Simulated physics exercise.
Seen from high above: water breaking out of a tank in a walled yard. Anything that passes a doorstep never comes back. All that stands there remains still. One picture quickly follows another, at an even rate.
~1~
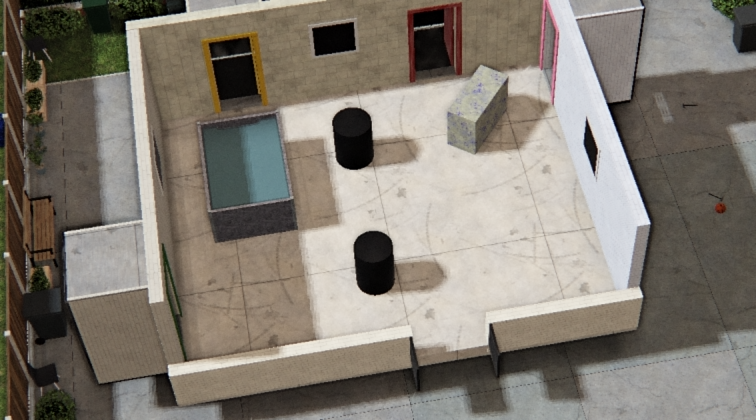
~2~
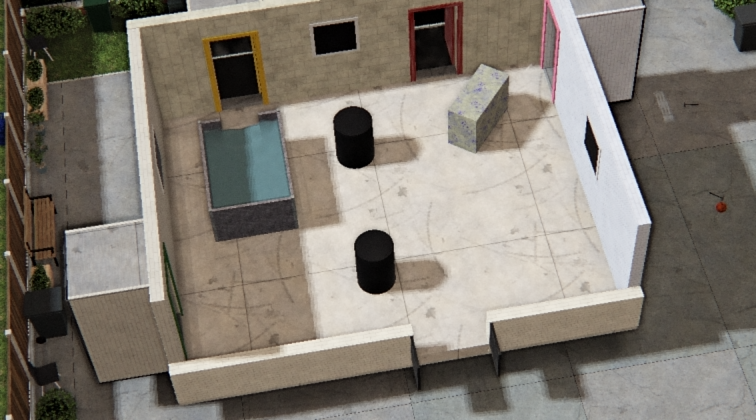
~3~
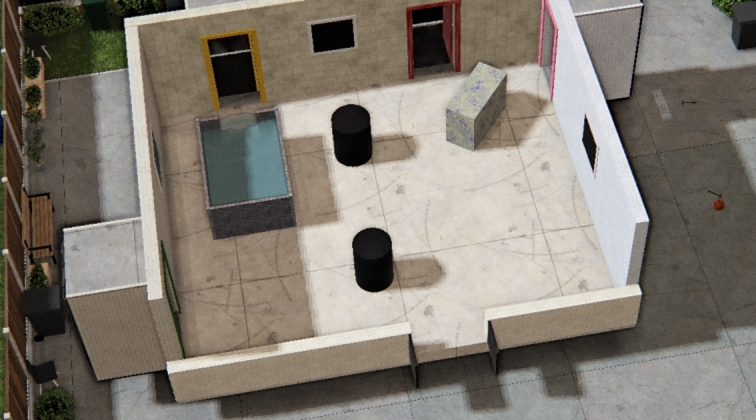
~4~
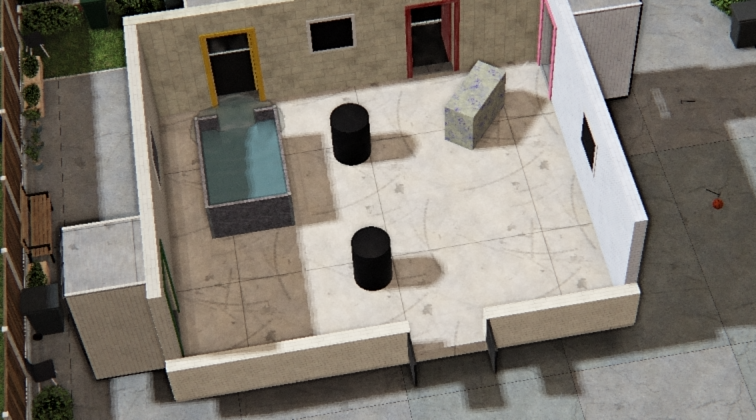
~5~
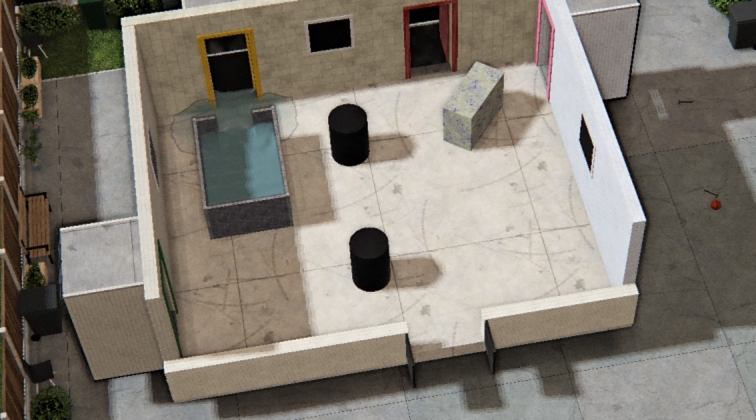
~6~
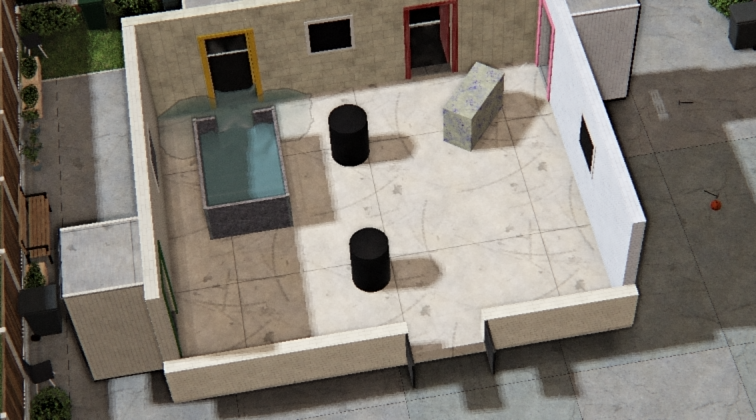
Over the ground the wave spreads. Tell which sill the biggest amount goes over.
It goes over the yellow sill.
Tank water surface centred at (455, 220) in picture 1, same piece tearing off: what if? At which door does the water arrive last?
Last: The green-painted one.
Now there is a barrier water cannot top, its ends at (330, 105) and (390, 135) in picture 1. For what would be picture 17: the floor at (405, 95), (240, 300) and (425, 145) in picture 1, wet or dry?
Lab note - three points, in order: Flooding; no flooding; no flooding.
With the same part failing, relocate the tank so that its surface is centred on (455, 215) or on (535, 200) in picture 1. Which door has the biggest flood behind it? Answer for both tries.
Taking the two tries in turn: The red door, then the pink one.
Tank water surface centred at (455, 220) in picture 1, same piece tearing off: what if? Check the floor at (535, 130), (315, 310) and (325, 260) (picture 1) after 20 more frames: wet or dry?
Result, in order: Affected; unaffected; unaffected.
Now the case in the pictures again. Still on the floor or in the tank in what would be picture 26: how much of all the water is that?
Some 74 per cent has not gone.
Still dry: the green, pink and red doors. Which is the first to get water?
It is the one in red.
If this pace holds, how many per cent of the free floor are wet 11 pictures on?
20 %, roughly.
A moment on, water covers 10 % of the floor; yellow door a lot in, red door not reached, pink door not reached, green door not reached.
Next, water covers 20 % of the floor; yellow door a lot in, red door wet at the sill, nothing in, pink door not reached, green door not reached.
Then, water covers 35 % of the floor; yellow door a lot in, red door wet at the sill, nothing in, pink door a trickle in, green door wet at the sill, nothing in.
Later, water covers 50 % of the floor; yellow door a lot in, red door wet at the sill, nothing in, pink door a trickle in, green door wet at the sill, nothing in.
In the end, water covers 90 % of the floor; yellow door a lot in, red door a trickle in, pink door a trickle in, green door wet at the sill, nothing in; the yellow door has let in the most.
